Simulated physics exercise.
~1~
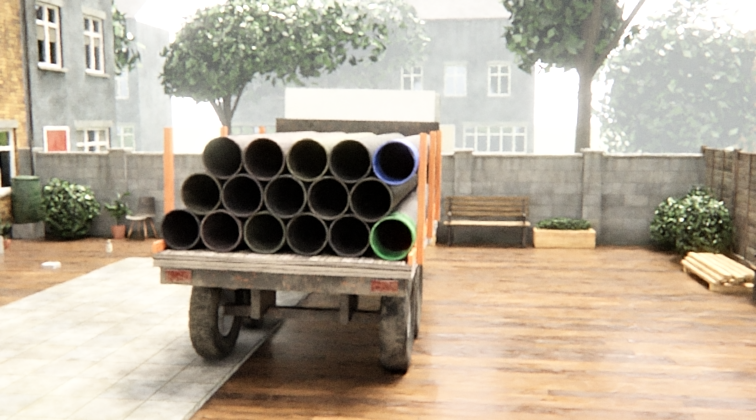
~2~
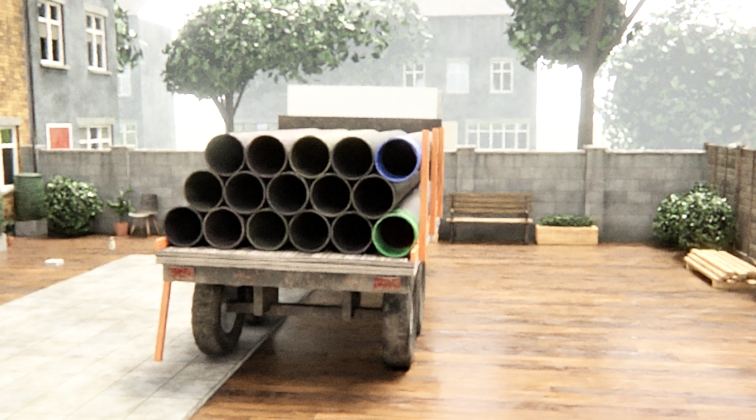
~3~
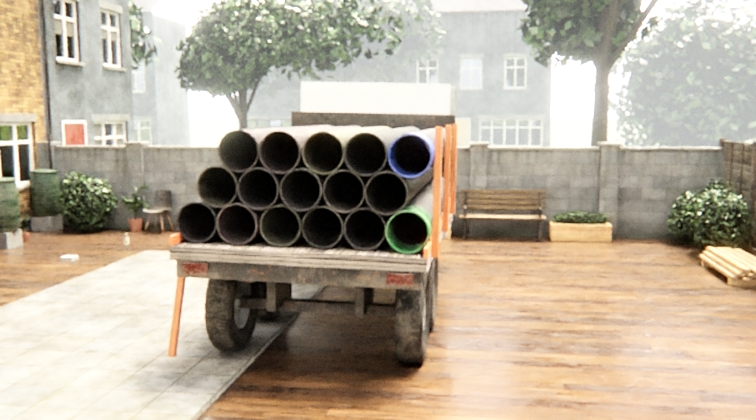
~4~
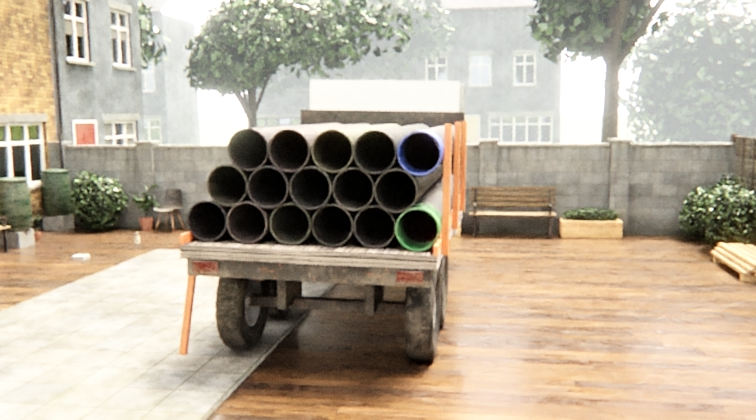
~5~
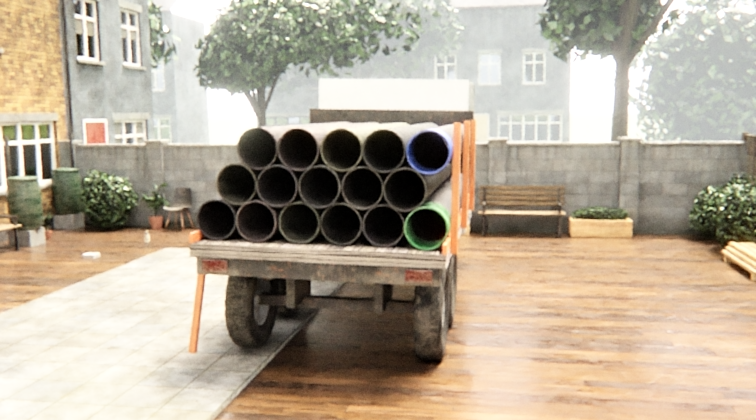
At the start, a flatbed lorry stands parked in a walled yard, seen from behind, carrying a stack of dark pipes in three rows between upright orange posts. A blue-rimmed pipe sits at the right end of the top row, and a green-rimmed one at the right end of the bottom row. The posts on the left swing down and hang below the edge of the deck, leaving that side open. The view drifts slightly left, yet the pipes stay stacked. At the end, the whole load still rests on the deck, with the right posts upright.
